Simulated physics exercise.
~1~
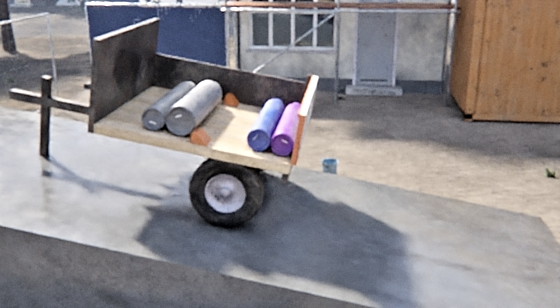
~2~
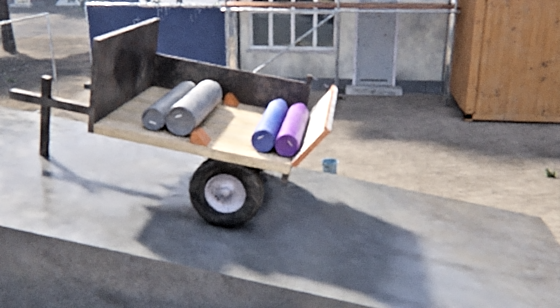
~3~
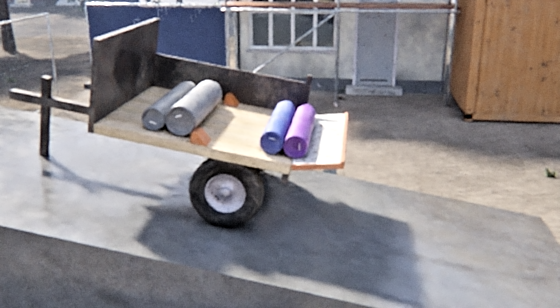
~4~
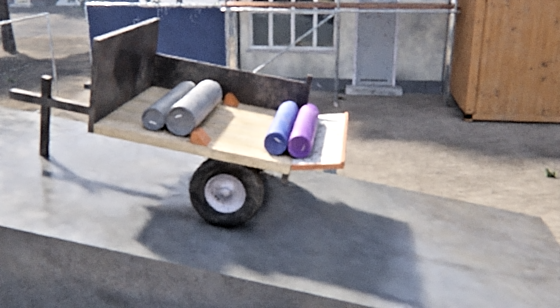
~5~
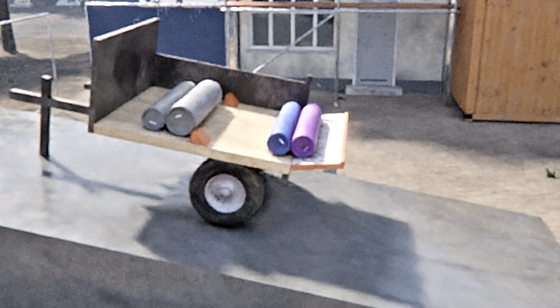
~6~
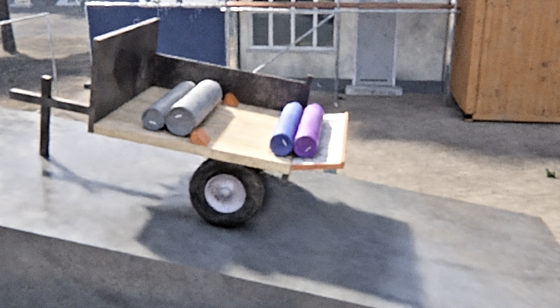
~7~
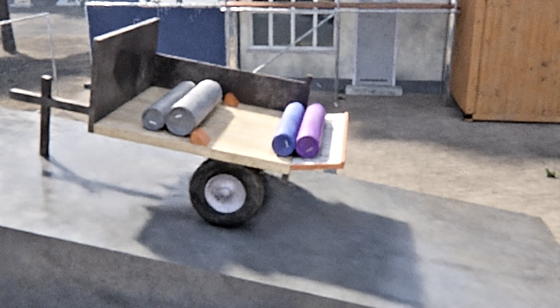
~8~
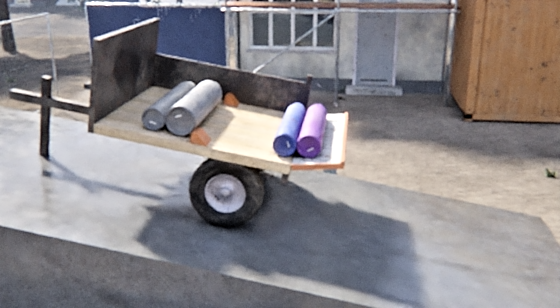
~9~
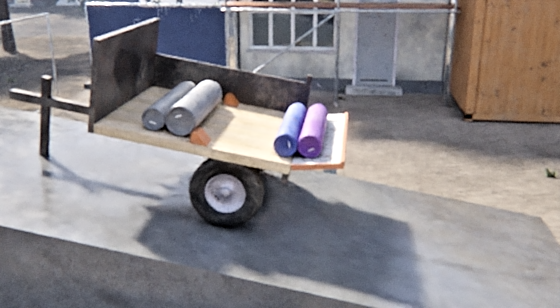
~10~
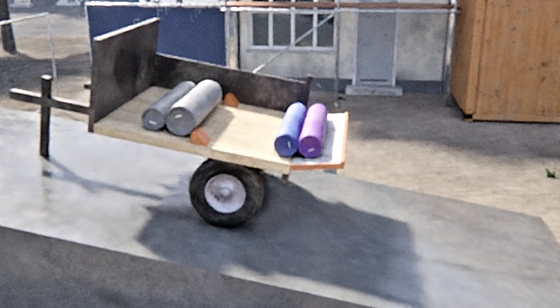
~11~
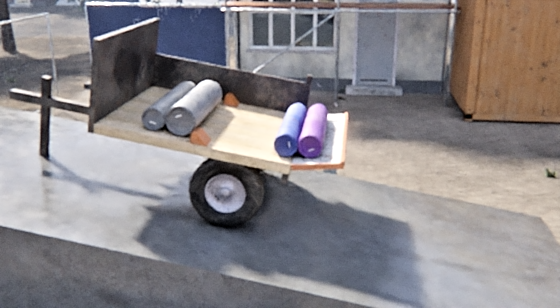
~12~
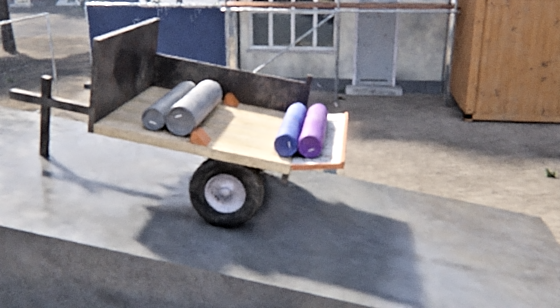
Tailgate of a sloping trailer swinging down as purple and blue cylinders roll slightly right, slow and stop, still aboard.
